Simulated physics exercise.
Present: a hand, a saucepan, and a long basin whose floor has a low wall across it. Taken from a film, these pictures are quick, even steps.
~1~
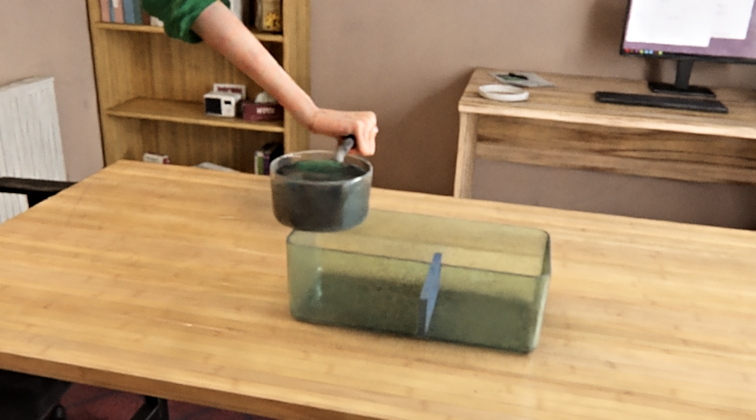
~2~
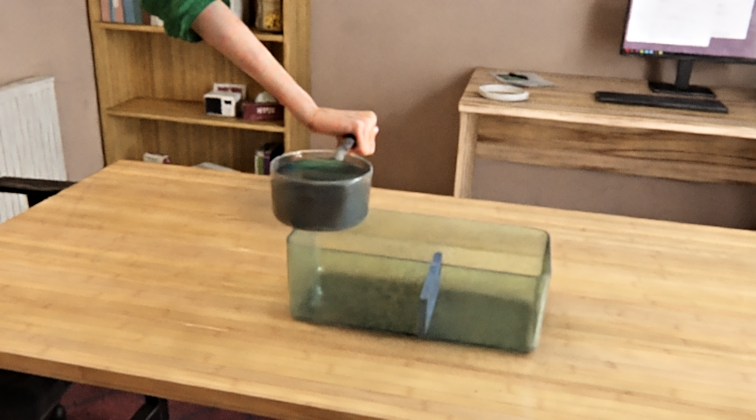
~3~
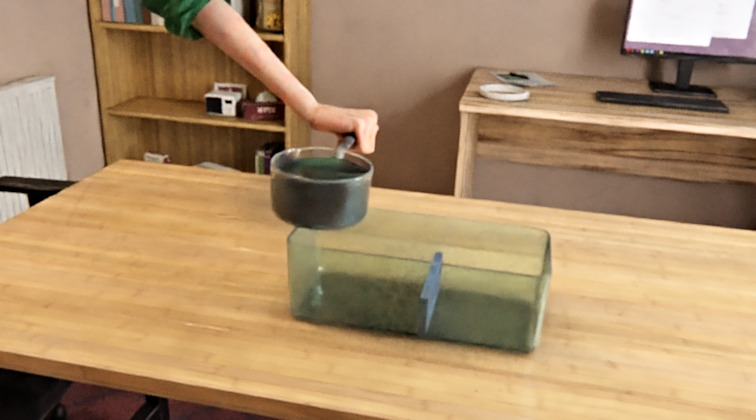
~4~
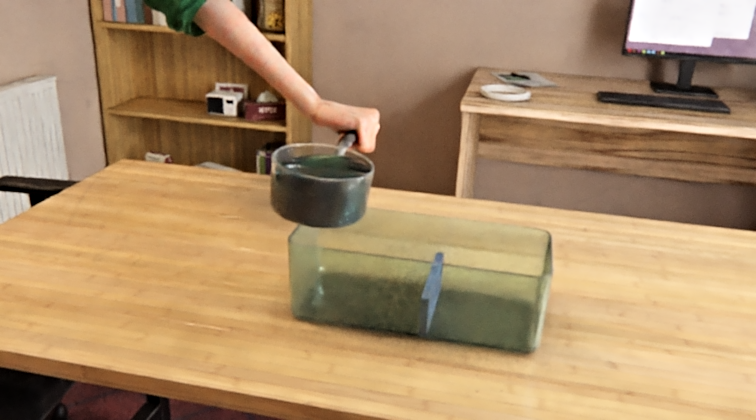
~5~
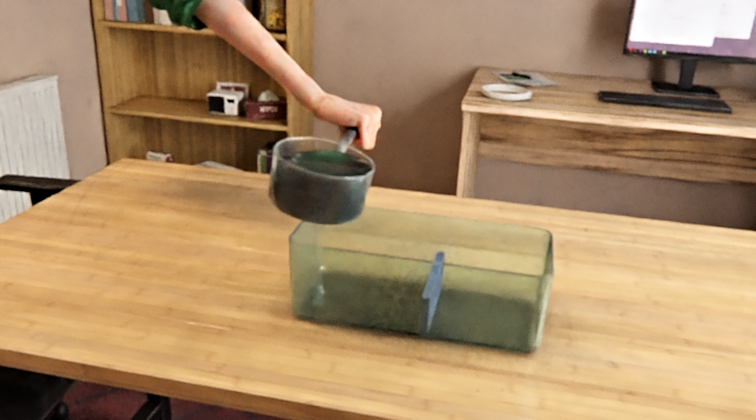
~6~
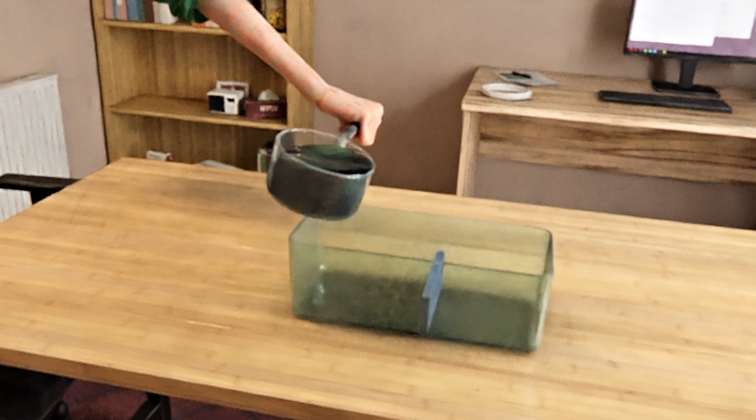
A hand held a dark pot of liquid above a long, greenish glass basin with a low blue wall across it, then slowly tilted the pot a little toward the right.
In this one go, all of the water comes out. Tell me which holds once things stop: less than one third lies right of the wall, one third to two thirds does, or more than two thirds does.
One third to two thirds lies right of the wall.
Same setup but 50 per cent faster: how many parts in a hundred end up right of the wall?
I'd estimate about 65 percent ends up there.
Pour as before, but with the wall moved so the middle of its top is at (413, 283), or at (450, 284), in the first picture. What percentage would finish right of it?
85 % then 15 %.
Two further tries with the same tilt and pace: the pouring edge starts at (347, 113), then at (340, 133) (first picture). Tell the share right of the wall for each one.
40 % and 10 %.
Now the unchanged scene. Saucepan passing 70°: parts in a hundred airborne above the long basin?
Estimate: 30 per cent, roughly.
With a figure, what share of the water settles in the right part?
Close to 55 per cent.
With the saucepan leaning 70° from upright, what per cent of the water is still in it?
I'd put it near 50 %.
A moment on, the saucepan is tipped part way and 50 per cent is still to pour, 17 is left of the wall and 2 right of it.
Next, the saucepan is tipped right over and 8 per cent is still to pour, 30 is left of the wall and 52 right of it.
Then the saucepan is tipped right over and 0 per cent is still to pour, 45 is left of the wall and 53 right of it.
Later the saucepan is tipped right over and 0 per cent is still to pour, 46 is left of the wall and 53 right of it.
At rest 46 per cent lies left of the wall, 53 right of it and 1 outside.
